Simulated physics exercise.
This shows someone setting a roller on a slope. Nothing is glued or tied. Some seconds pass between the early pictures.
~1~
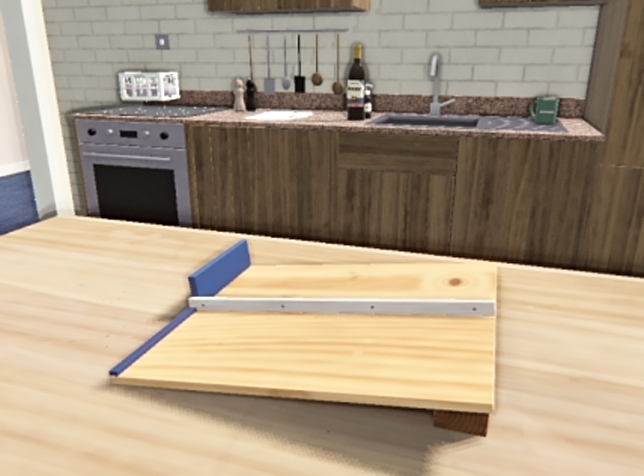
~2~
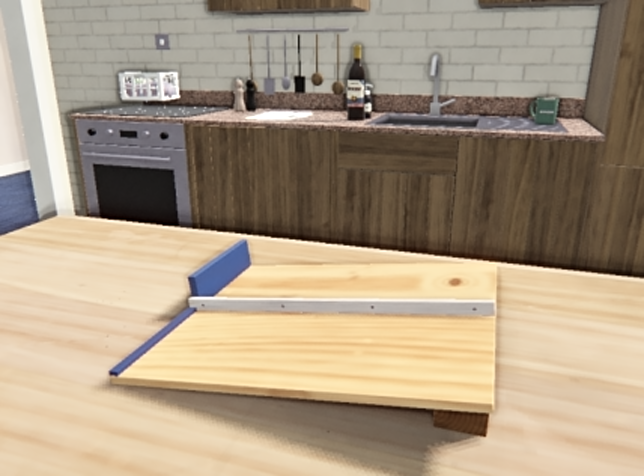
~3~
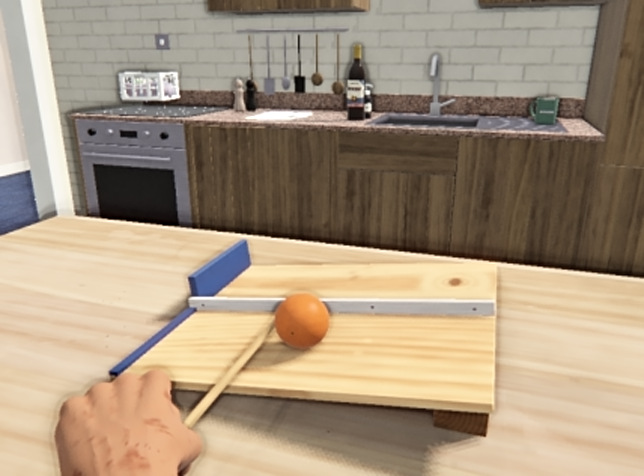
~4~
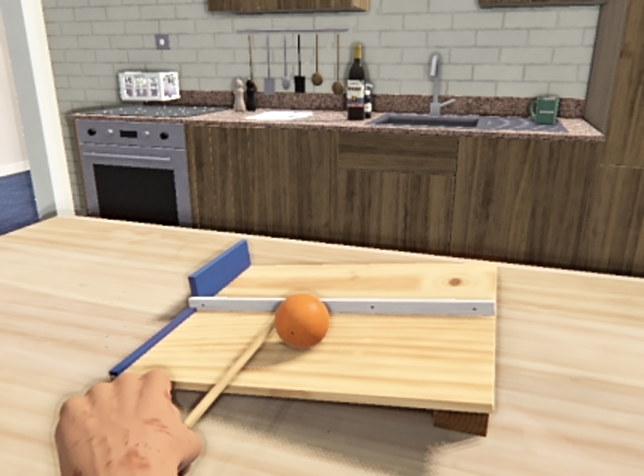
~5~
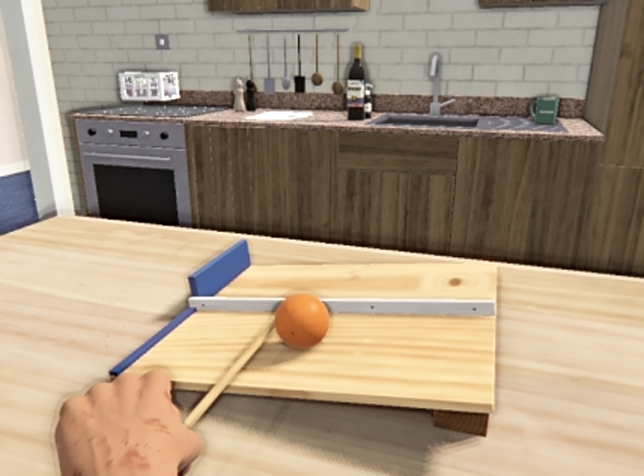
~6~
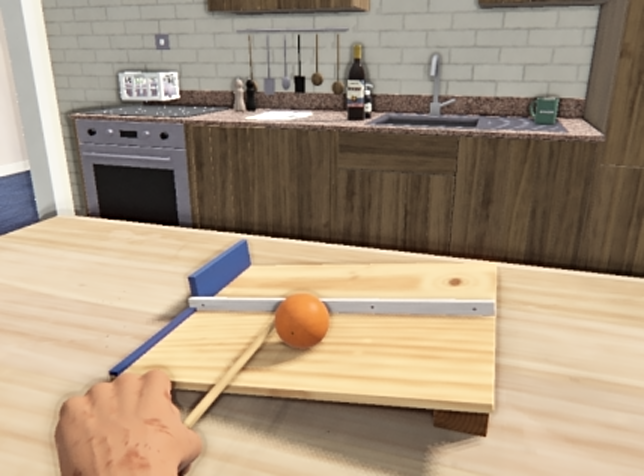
A pale wooden board with a white strip across it and blue edging on its left lies tilted on a light wood table, seen from slightly above in a kitchen. Behind are an oven at left, dark wooden cabinets, hanging utensils, bottles and a sink. An orange appears on the board, a hand at lower left holding a stick against it, and then everything, camera included, stays still.
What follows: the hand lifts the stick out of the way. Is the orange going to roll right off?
As it turns out, the orange rolls off the board.
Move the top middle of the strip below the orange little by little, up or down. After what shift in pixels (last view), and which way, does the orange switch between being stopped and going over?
A shift of 4 pixels, going up.
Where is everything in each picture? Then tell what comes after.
The first frame shows board (326, 299).
The second frame shows board (326, 299).
The third frame shows held back by the stick; orange (302, 320); board (326, 299).
The fourth frame shows held back by the stick; orange (302, 320); board (326, 299).
The fifth frame shows held back by the stick; orange (302, 320); board (326, 299).
The sixth frame shows held back by the stick; orange (302, 320); board (326, 299).
Then, 0.76 s past the last view, orange rolling on the board near (153, 314).
Finally, the orange runs past the strip.
